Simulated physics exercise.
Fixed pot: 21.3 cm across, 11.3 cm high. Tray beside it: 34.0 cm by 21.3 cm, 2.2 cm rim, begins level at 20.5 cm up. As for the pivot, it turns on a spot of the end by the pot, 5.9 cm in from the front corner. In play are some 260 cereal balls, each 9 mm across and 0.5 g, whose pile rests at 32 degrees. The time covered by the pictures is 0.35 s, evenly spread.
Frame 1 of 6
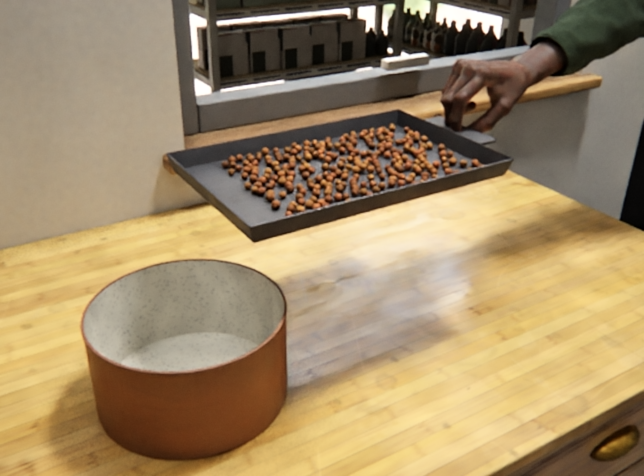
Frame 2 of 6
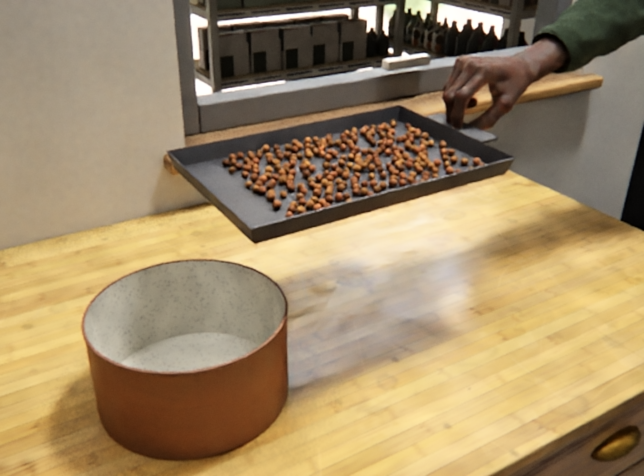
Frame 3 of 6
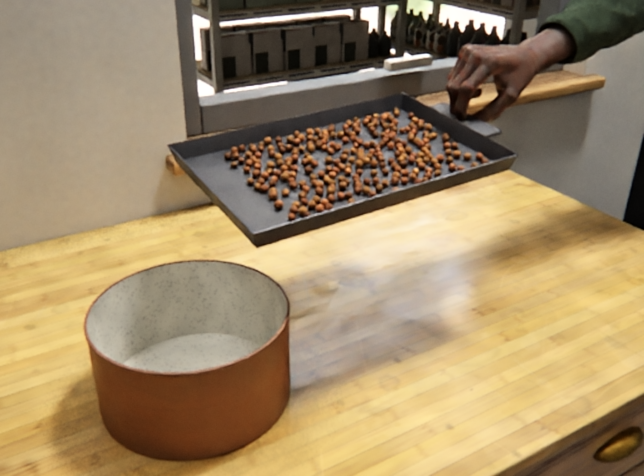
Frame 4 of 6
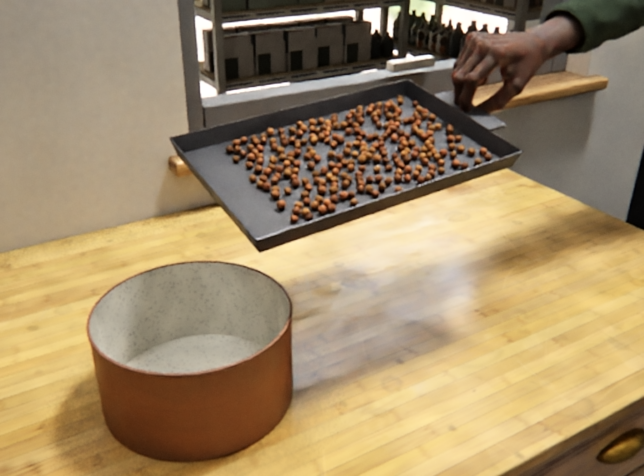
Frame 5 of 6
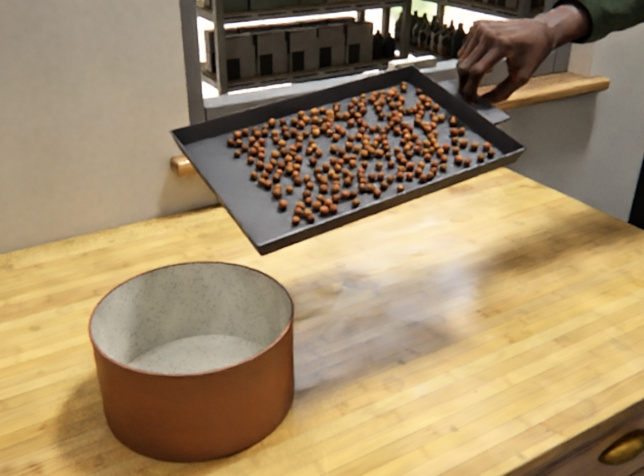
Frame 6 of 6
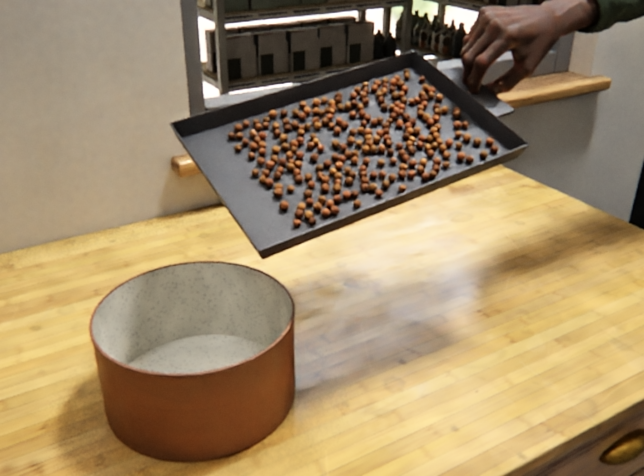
A dark rectangular tray scattered with small reddish-brown balls is held by a hand in a green sleeve at its right end, above a pale wooden counter seen from slightly above. A round terracotta-coloured pot with a speckled whitish inside stands empty at lower left, with a window and shelves behind. The hand steadily raises the tray's far right end, slanting it down toward the pot, while the balls barely shift and the view drifts very slightly.
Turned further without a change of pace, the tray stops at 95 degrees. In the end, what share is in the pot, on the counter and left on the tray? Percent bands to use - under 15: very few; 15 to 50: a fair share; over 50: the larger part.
Pot - a fair share, counter - the larger part, tray - very few.
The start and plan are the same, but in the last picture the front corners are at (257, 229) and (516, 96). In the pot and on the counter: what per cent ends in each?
You'd end with pot at 95 and counter at 5.
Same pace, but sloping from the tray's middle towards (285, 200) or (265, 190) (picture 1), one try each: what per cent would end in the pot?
I'd put it at about 100 per cent for the first tilt and about 65 per cent for the second.
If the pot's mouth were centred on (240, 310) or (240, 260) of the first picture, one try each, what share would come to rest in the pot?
First try around 50 %, second around 5 %.
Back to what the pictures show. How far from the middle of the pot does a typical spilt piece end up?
20 cm.
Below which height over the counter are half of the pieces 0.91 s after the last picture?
Roughly 24 centimetres, more or less.
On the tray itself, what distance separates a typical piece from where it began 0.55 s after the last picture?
Displacement on the tray: Roughly 9 cm.
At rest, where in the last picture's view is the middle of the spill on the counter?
The spill is centred close to (370, 424).
Then, 0.55 s after the last picture, tilt 55 degrees; the tray holds 100 %, the pot 0 %.
Then, 0.91 s after the last picture, tilt 79 degrees; the tray holds 95 %, the pot 0 %.
Then, 1.37 s after the last picture, tilt 95 degrees; the tray holds 20 %, the pot 15 %.
In the end, pot 30 %, counter 70 %, tray 0 %.
